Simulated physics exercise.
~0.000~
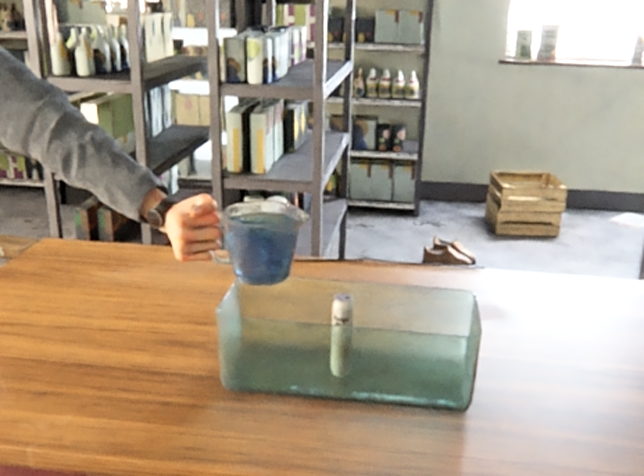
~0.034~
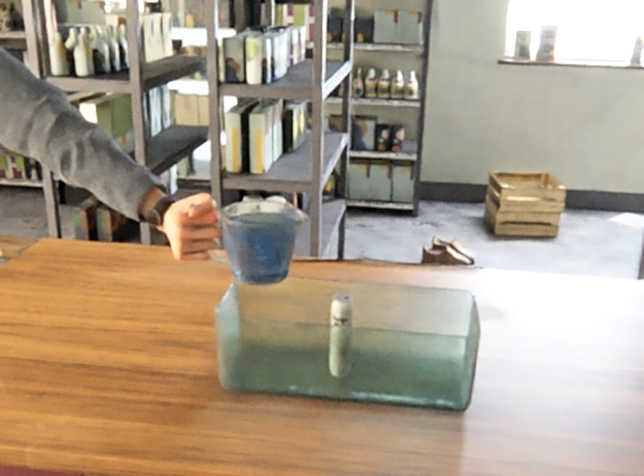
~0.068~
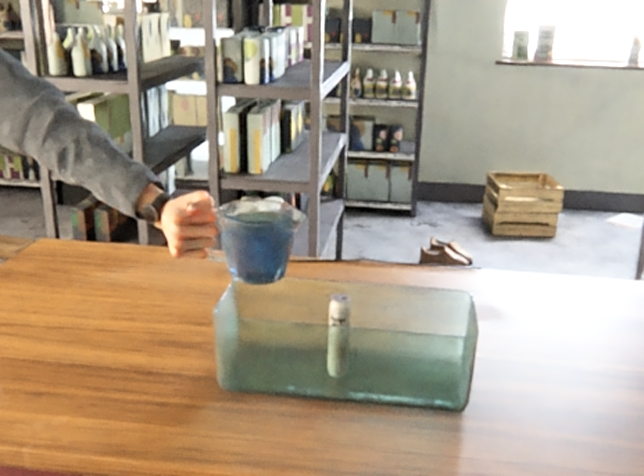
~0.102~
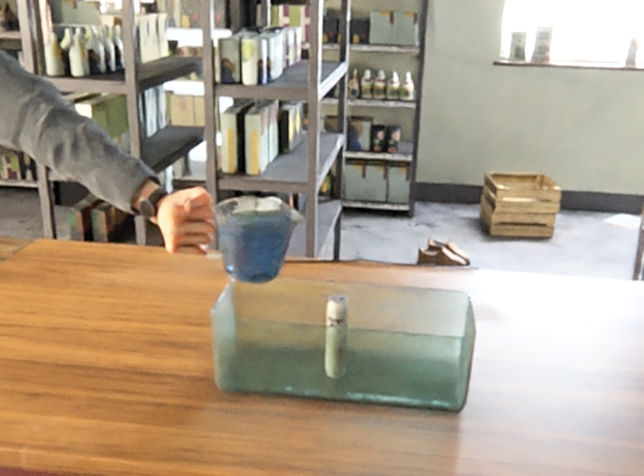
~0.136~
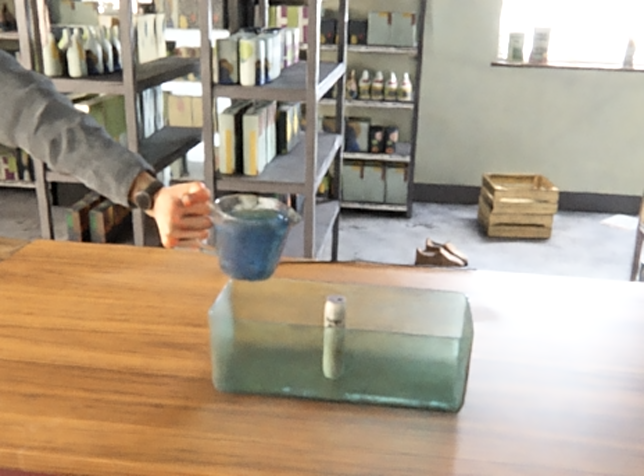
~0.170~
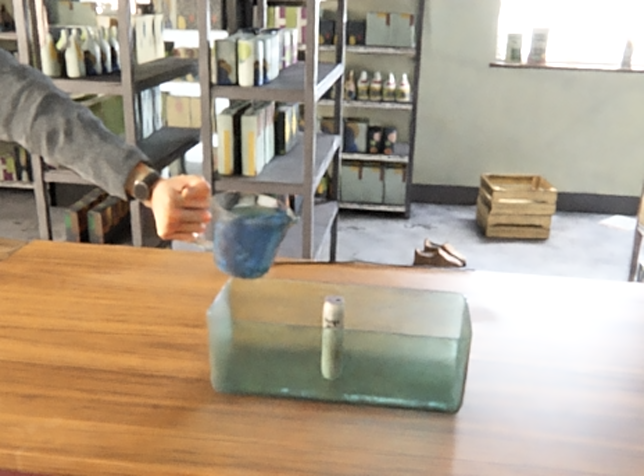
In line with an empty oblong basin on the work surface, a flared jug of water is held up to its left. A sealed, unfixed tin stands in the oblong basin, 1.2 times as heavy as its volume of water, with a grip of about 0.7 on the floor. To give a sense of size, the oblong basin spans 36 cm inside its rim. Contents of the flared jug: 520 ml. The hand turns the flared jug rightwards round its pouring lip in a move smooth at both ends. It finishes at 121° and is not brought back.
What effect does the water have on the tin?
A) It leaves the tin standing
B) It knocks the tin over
A, it leaves the tin standing.
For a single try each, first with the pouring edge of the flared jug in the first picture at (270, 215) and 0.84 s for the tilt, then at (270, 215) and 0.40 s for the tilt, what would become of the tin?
Try 1: Tipped over; try 2: Tipped over.
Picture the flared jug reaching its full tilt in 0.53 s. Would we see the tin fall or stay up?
In that case the tin stays vertical.
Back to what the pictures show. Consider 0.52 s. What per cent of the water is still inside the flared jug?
Around 64 in a hundred.
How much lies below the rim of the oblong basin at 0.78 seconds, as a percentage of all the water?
Reading: Approx. 74 %.
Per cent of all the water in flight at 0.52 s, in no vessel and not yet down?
32 %.
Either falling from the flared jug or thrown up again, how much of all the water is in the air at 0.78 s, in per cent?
24 in a hundred, give or take.
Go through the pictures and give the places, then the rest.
In the first picture, it leans 0°; its right rim is at (309, 217); the water meets the walls at (228, 219) and (299, 224); the oblong basin's rim runs from (228, 294) to (478, 314); the tin's top is at (343, 301).
In the second picture, it leans 1°; its right rim is at (308, 217); the water meets the walls at (227, 220) and (298, 224).
In the third picture, it leans 2°; its right rim is at (306, 218); the water meets the walls at (225, 219) and (296, 223).
In the fourth picture, it leans 4°; its right rim is at (304, 218); the water meets the walls at (222, 218) and (295, 221).
In the fifth picture, it leans 8°; its right rim is at (302, 219); the water meets the walls at (220, 217) and (293, 220).
In the sixth picture, it leans 12°; its right rim is at (300, 220); the water meets the walls at (218, 214) and (293, 219).
Then, 0.52 s in, the tilt is 83° and 64 per cent is still to pour; the tin stands where it began.
Then, 0.78 s in, the tilt is 119° and 3 per cent is still to pour; the tin stands where it began.
Then, 1.05 s in, the tilt is 121° and 0 per cent is still to pour; the tin stands where it began.
Then, 1.34 s in, the tilt is 121° and 0 per cent is still to pour; the tin stands where it began.
Finally, the tin stands where it began.
